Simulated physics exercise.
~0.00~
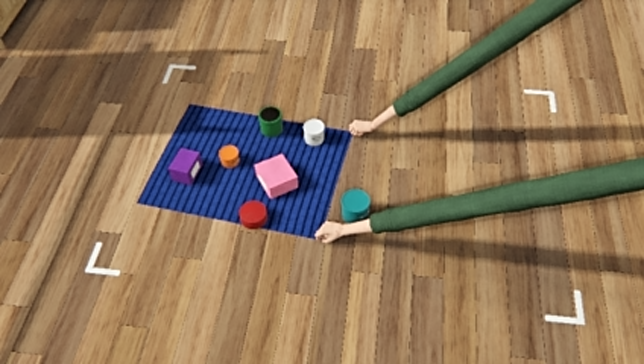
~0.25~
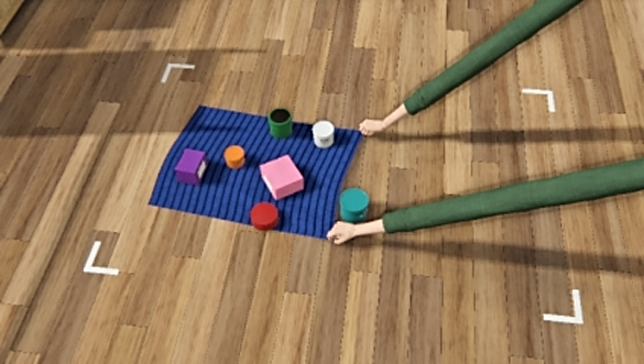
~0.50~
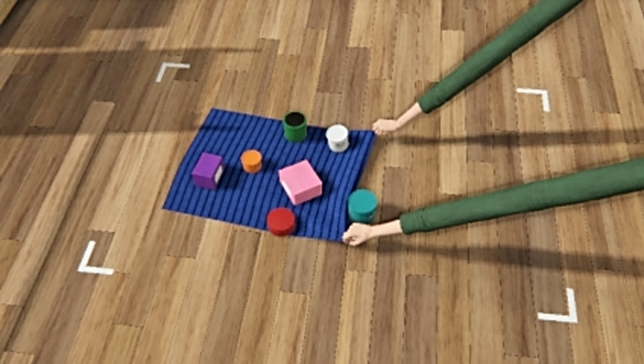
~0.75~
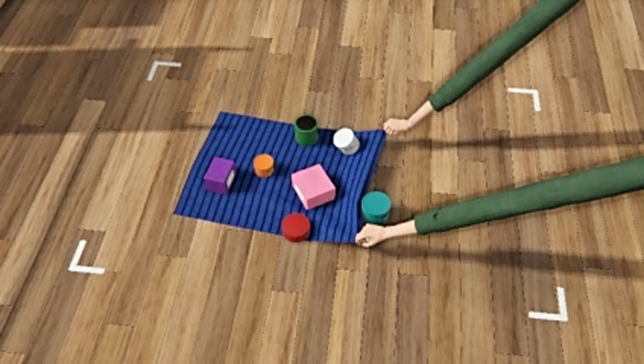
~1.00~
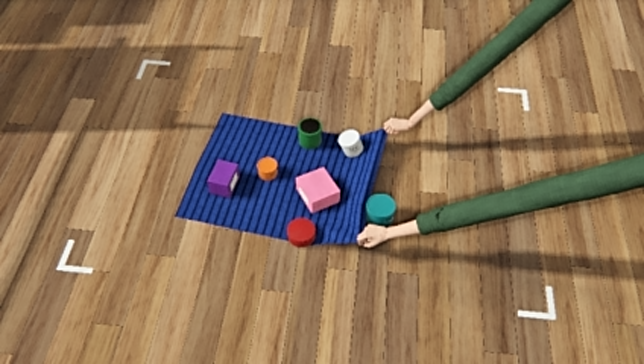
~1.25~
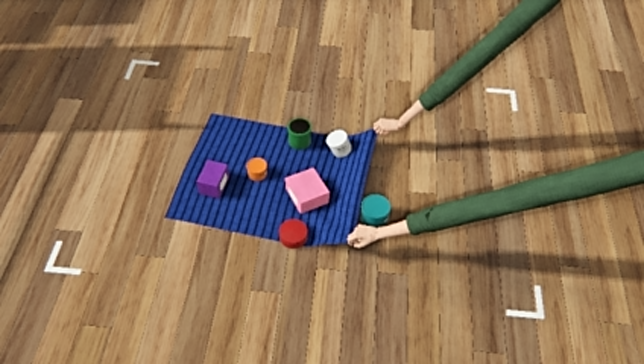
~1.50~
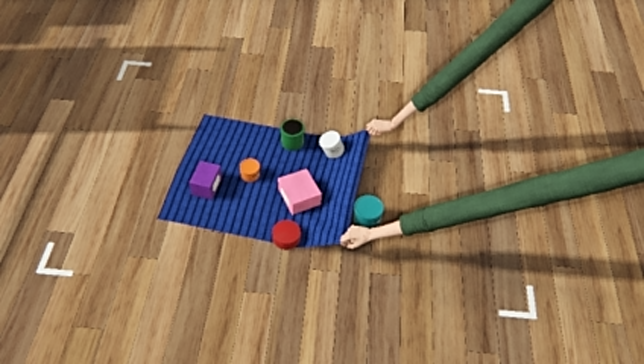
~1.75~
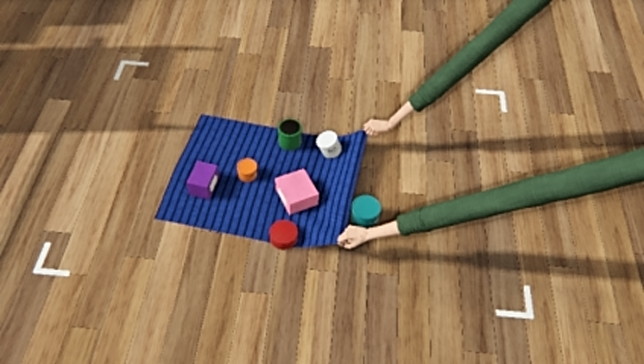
On a wooden floor, two green-sleeved arms pulled a thin blue rug a short way to the right, carrying the colourful boxes and tubs on it along, then held still, with everything upright and the teal bin by the rug's right edge.
